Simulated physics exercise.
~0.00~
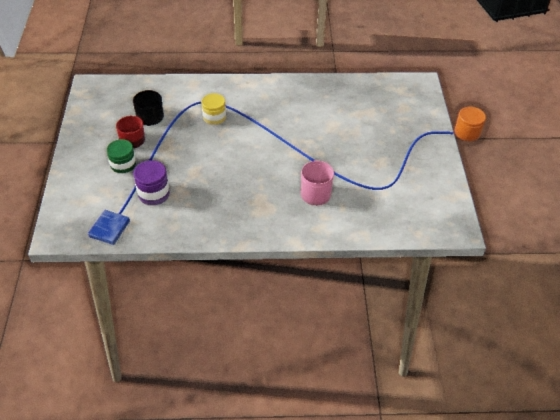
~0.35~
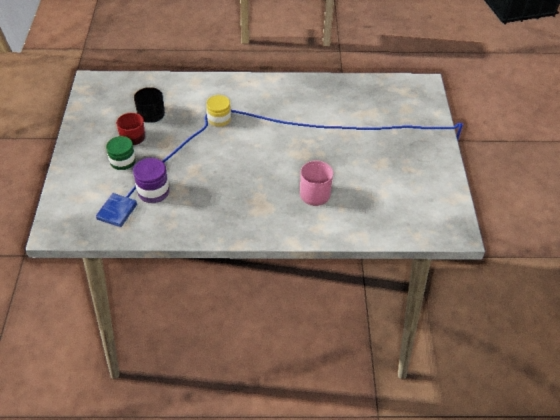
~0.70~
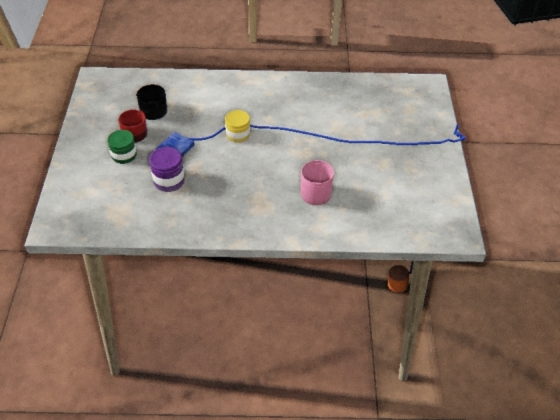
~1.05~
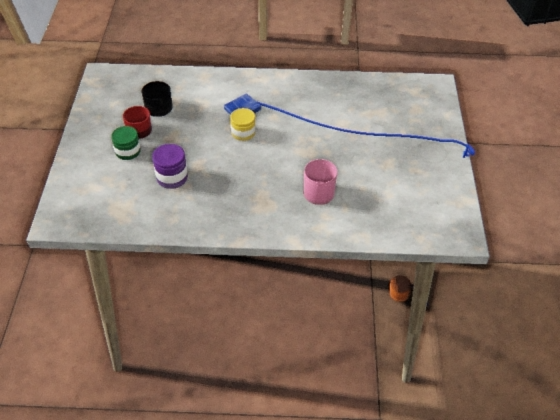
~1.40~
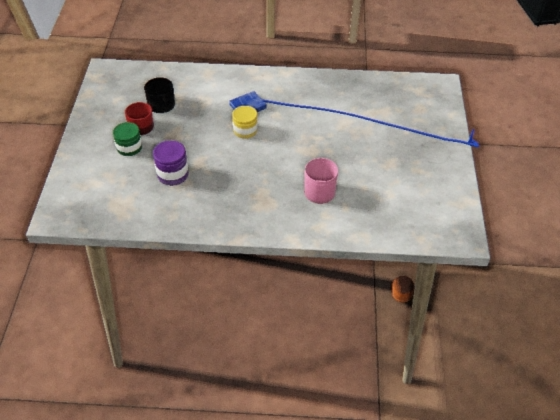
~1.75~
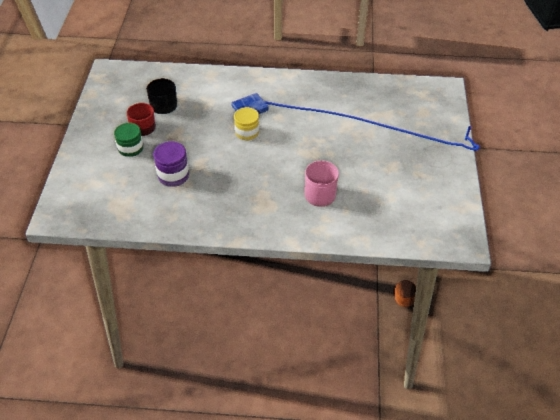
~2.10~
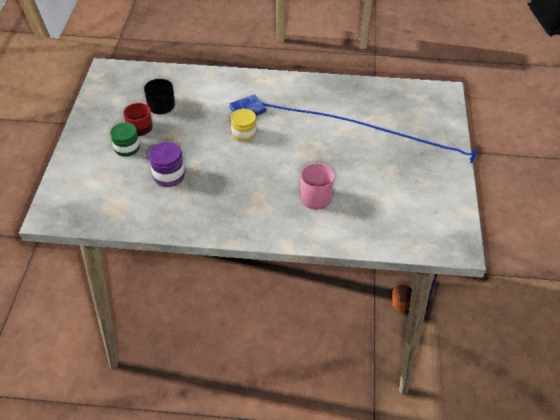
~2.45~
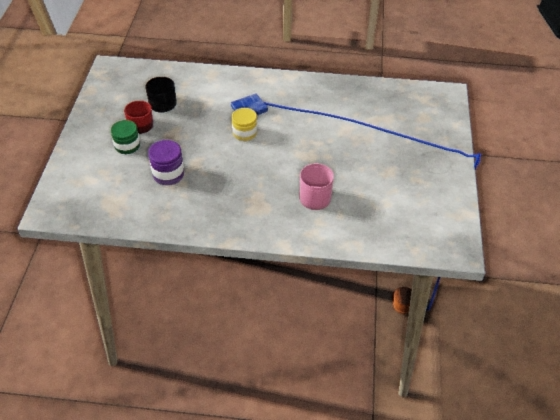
An orange speaker dropped off the table's right edge and pulled a blue phone along by a thin cable, nudging the purple and yellow tins, until the phone stopped behind the yellow one and the speaker hung below the tabletop.
